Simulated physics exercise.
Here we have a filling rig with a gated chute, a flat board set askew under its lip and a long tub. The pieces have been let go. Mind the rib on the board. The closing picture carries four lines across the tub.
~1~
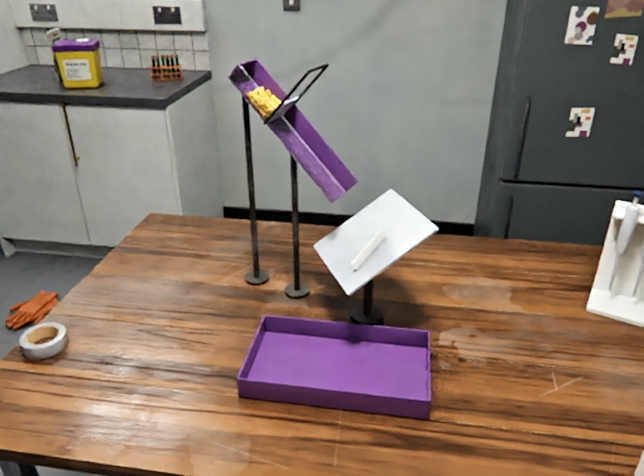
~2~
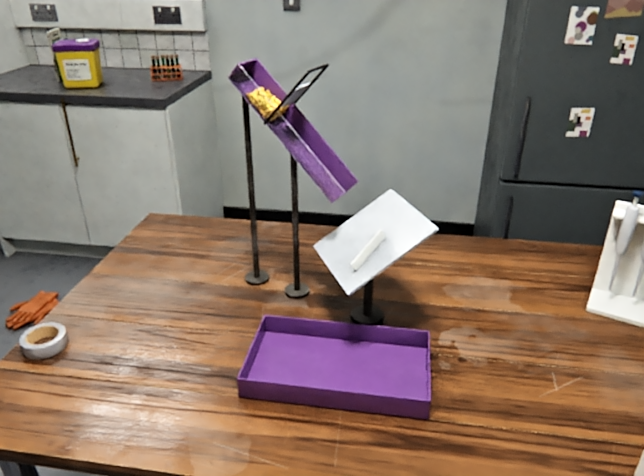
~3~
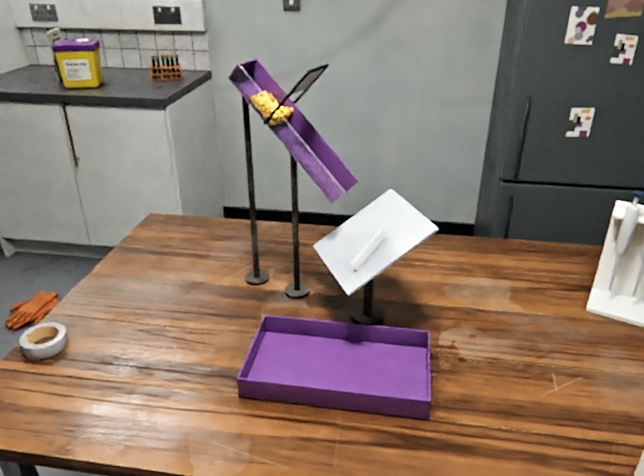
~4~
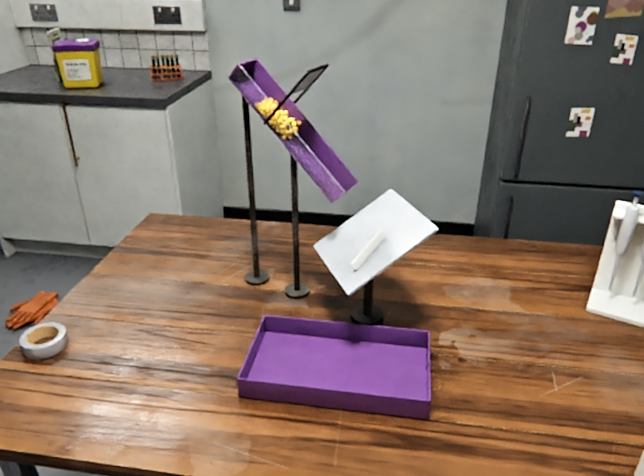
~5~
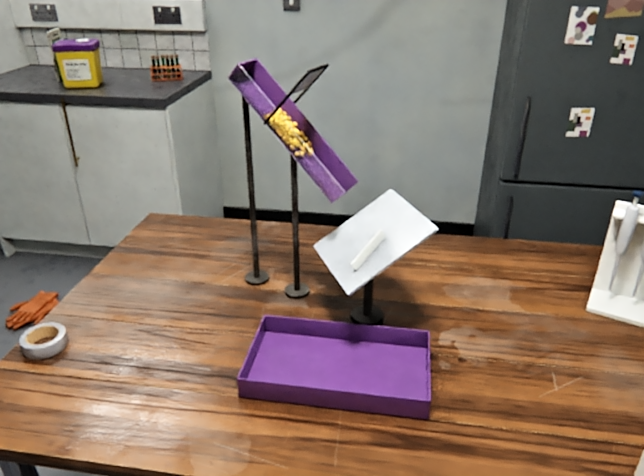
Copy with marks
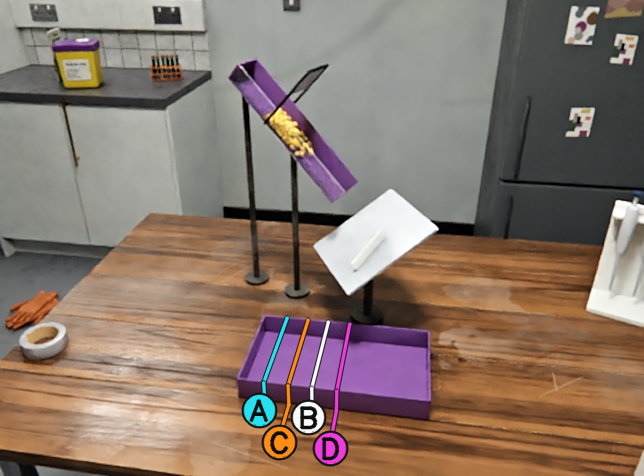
In this clip, a dark flap swings up on a sloping purple chute, and yellow puffed balls slide down and rightward along it, while the tilted white board and the empty purple tub on the wooden table stay still.
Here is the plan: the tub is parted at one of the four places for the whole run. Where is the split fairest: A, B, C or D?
Use line C.
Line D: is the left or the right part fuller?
The left side.
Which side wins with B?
Left.
On the marked copy, line A crosses the front rim at (263, 381); line B crosses the front rim at (311, 387); line C crosses the front rim at (288, 384); line D crosses the front rim at (336, 390).
If A is chosen, of what is caught, a small part on the left of the divider, nearly all on the right.
If B is chosen, of what is caught, nearly all on the left of the divider, a small part on the right.
If C is chosen, of what is caught, about half on the left of the divider, about half on the right.
If D is chosen, of what is caught, nearly all on the left of the divider, a stray few on the right.
